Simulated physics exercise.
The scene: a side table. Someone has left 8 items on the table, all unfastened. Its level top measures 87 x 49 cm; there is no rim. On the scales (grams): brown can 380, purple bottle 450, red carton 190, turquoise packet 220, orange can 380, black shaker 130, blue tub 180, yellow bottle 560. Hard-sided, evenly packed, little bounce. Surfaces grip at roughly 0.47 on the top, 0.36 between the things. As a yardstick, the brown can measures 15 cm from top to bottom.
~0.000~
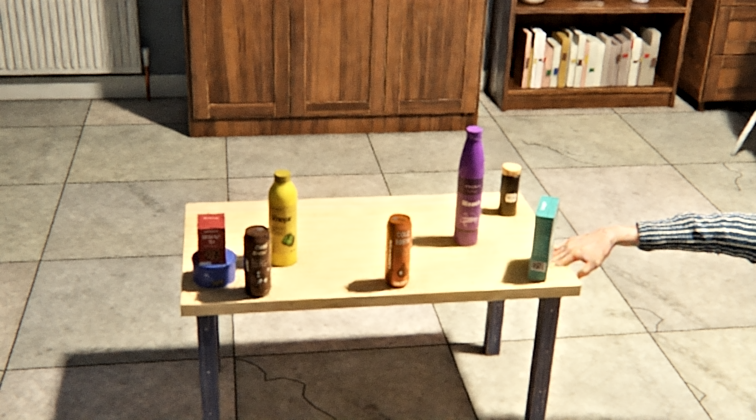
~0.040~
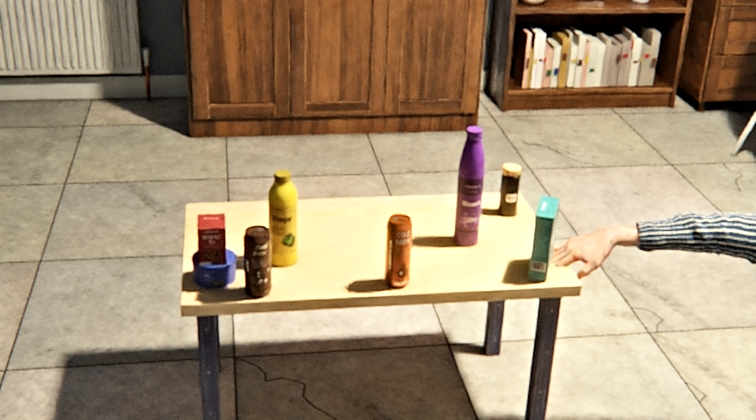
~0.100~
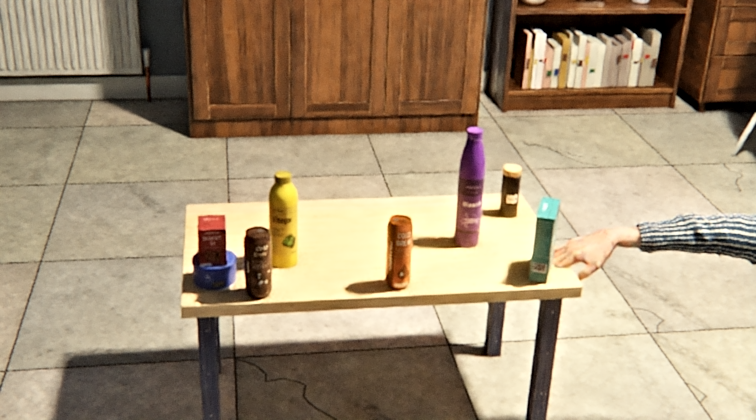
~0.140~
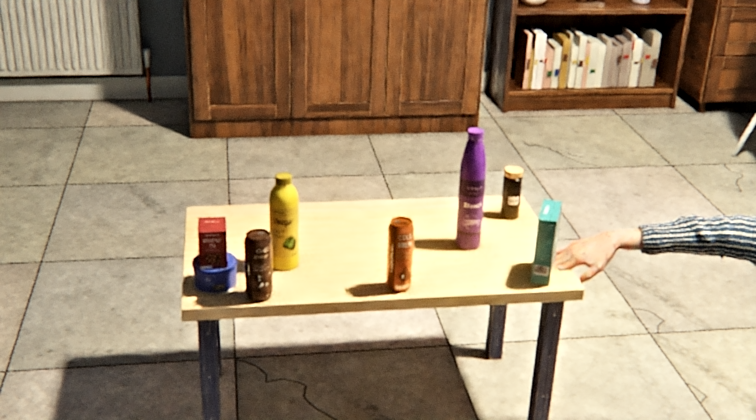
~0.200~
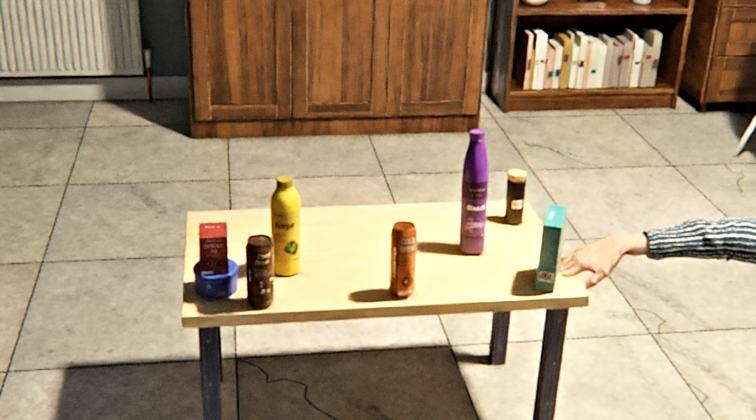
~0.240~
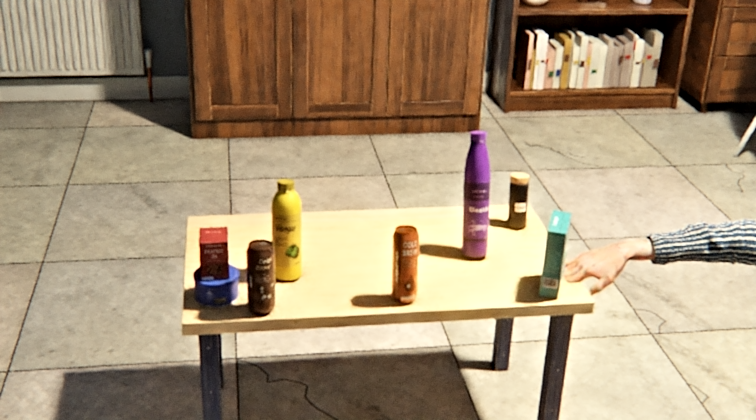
A small table holding bottles, cans and boxes stayed still at first, then shifted slightly toward the viewer, its items riding along, while a hand in a striped sleeve rested at its right edge.
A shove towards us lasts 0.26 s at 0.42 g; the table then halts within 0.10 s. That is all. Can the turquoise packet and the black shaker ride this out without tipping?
The turquoise packet topples; the black shaker topples.
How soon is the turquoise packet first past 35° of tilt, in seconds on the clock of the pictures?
At about 0.7 s.
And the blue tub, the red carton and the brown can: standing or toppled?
The blue tub stays upright; the red carton is still upright; the brown can tips over.
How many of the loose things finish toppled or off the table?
In all, 6.
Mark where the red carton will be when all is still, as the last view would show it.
At about (215, 304).
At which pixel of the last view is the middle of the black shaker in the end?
Near (541, 261).
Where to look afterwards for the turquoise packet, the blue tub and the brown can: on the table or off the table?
The turquoise packet ends off the table; the blue tub ends on the table; the brown can ends off the table.
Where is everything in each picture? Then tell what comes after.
The first frame shows turquoise packet (544, 238); black shaker (509, 190).
The second frame shows red carton (212, 239); orange can (398, 251).
The third frame shows blue tub (215, 270); yellow bottle (283, 219).
The fourth frame shows table 1 cm from its start; brown can (259, 266); purple bottle (472, 189).
The fifth frame shows table 4 cm from its start; purple bottle (475, 192) tilted 6°; red carton (214, 248).
The sixth frame shows table 7 cm from its start; turquoise packet (556, 254); black shaker (518, 200) tilted 8°.
By 0.44 s, table 19 cm from its start; black shaker tilted 12° near (533, 223); turquoise packet 4 cm from its spot near (582, 294); purple bottle tilted 52°.
By 0.64 s, table 19 cm from its start; brown can, turquoise packet and orange can now off the table; black shaker tilted 54° near (539, 242); purple bottle on its side.
By 0.84 s, table 19 cm from its start; black shaker on its side near (540, 261); purple bottle on its side; yellow bottle on its side.
When it is over (1.2 s), off the table and tipped over, brown can, turquoise packet and orange can; lying over on the table, purple bottle, black shaker and yellow bottle; not toppled but over 5 cm from the start, red carton; the last one within 5 cm of the start. In the last view, black shaker near (541, 261).
